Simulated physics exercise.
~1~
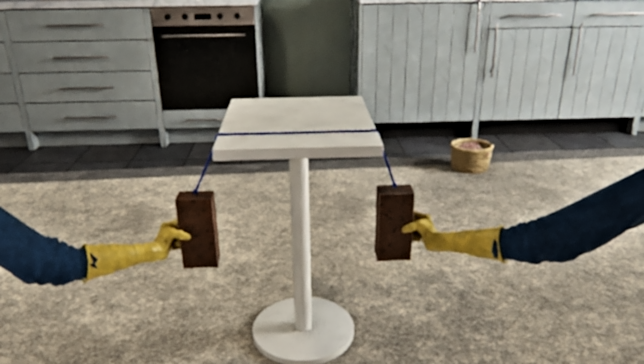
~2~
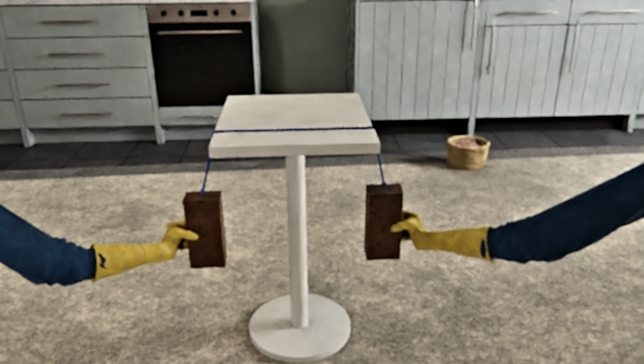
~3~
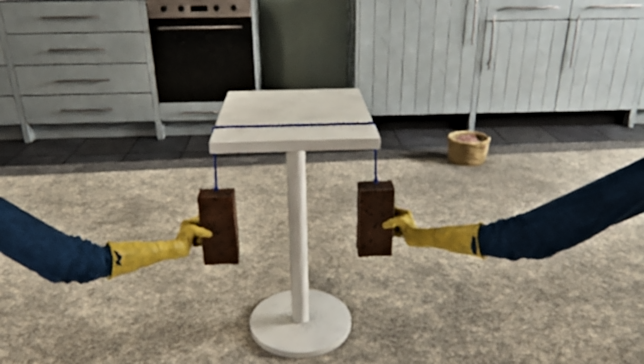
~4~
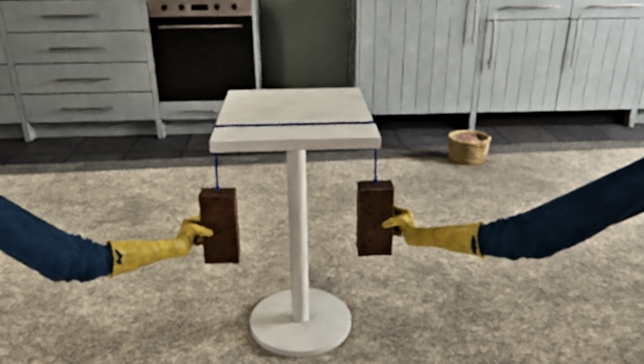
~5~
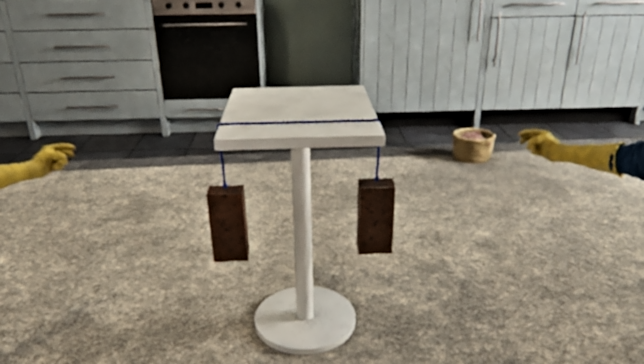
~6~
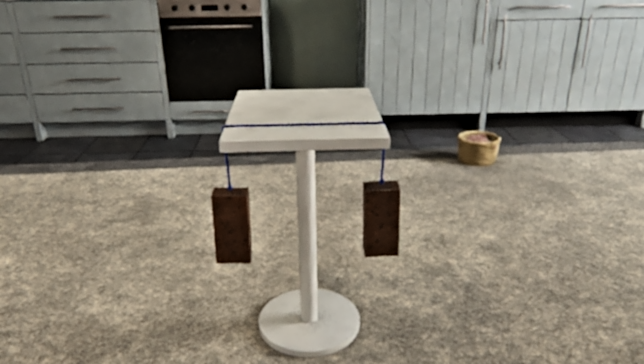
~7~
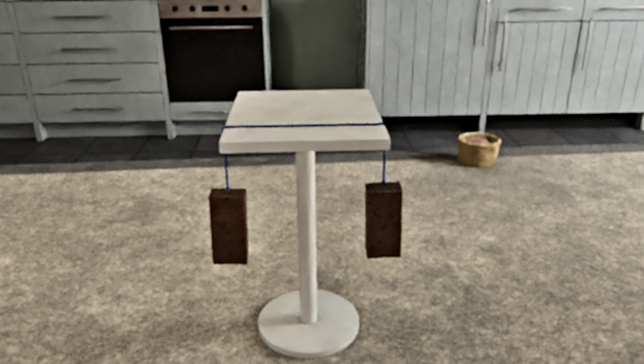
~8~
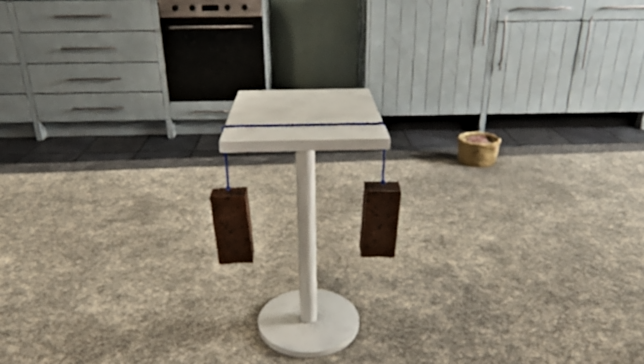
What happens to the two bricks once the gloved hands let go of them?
Neither brick drops. Both stay hanging on their own sides of the table, and the string stays as it is.
